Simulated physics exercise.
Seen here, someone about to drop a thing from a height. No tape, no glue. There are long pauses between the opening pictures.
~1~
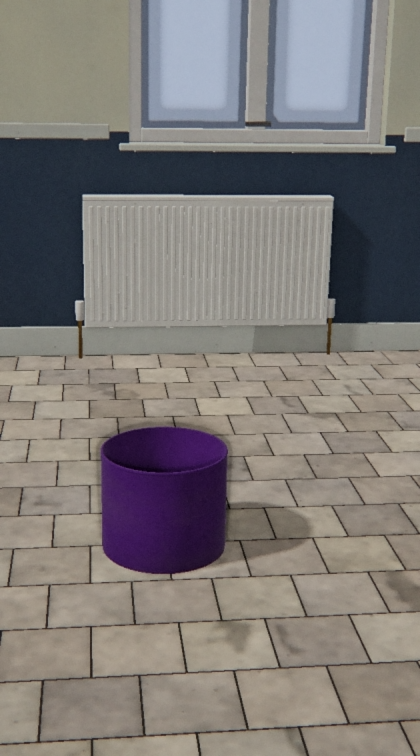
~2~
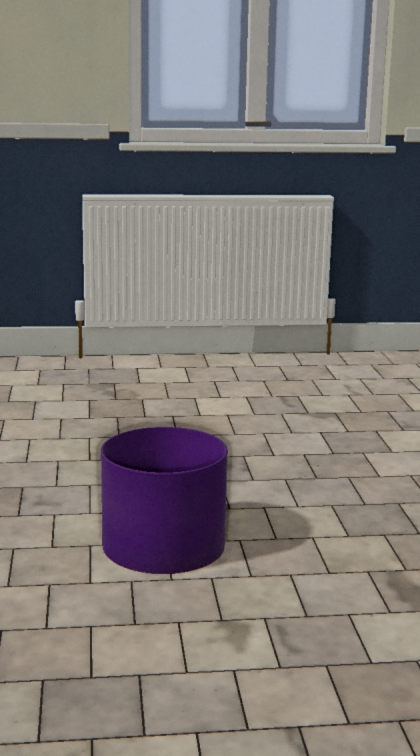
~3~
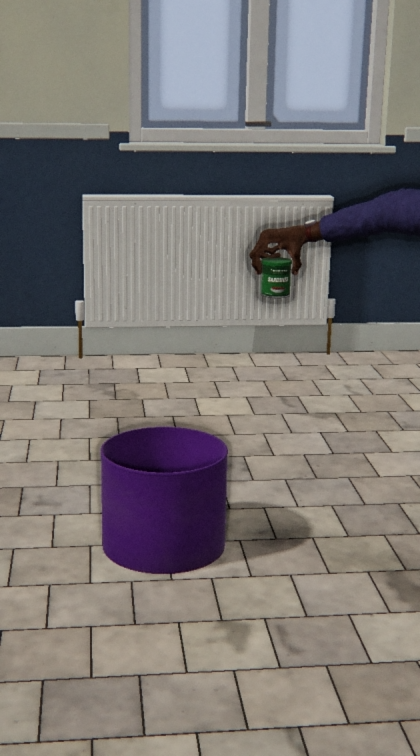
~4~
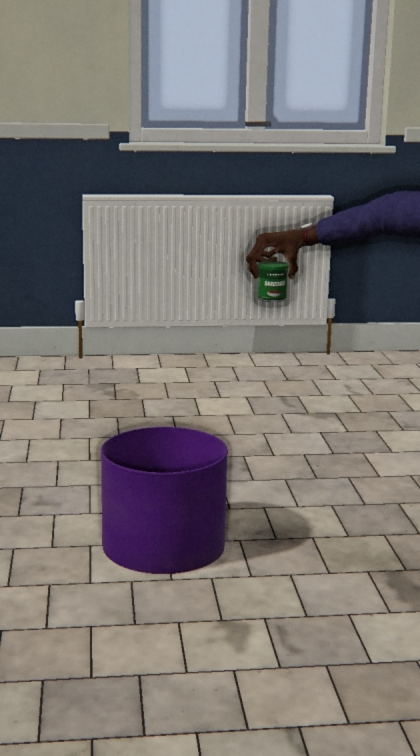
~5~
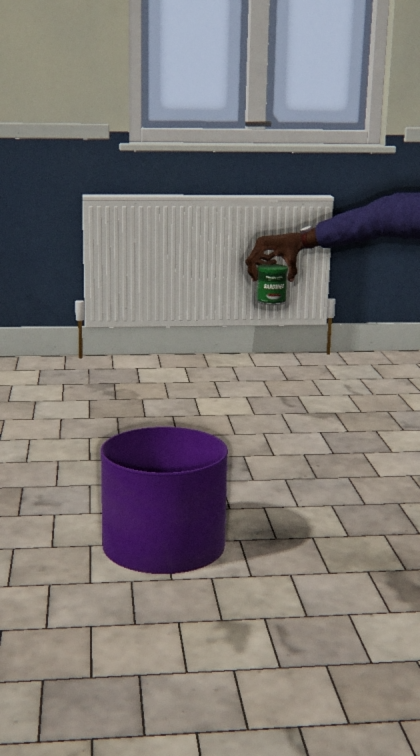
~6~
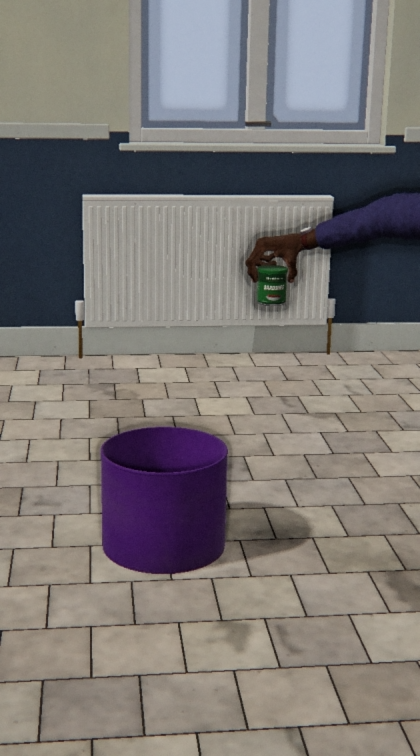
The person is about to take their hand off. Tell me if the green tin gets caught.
The green tin falls beside it.
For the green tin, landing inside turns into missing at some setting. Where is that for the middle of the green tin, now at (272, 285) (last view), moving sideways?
Near (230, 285).
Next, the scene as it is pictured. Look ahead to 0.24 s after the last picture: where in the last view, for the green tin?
Around (269, 362).
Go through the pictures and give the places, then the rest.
Bucket (164, 497), in the first frame.
Bucket (164, 497), in the second frame.
Still on the way; green tin (276, 277); bucket (164, 497), in the third frame.
Still on the way; green tin (273, 281); bucket (164, 497), in the fourth frame.
Still on the way; green tin (272, 284); bucket (164, 497), in the fifth frame.
In place, still held; green tin (272, 285); bucket (164, 497), in the sixth frame.
Then, 0.24 s after the last picture, green tin falling near (269, 362).
At rest, the green tin ends up outside, near (263, 526).
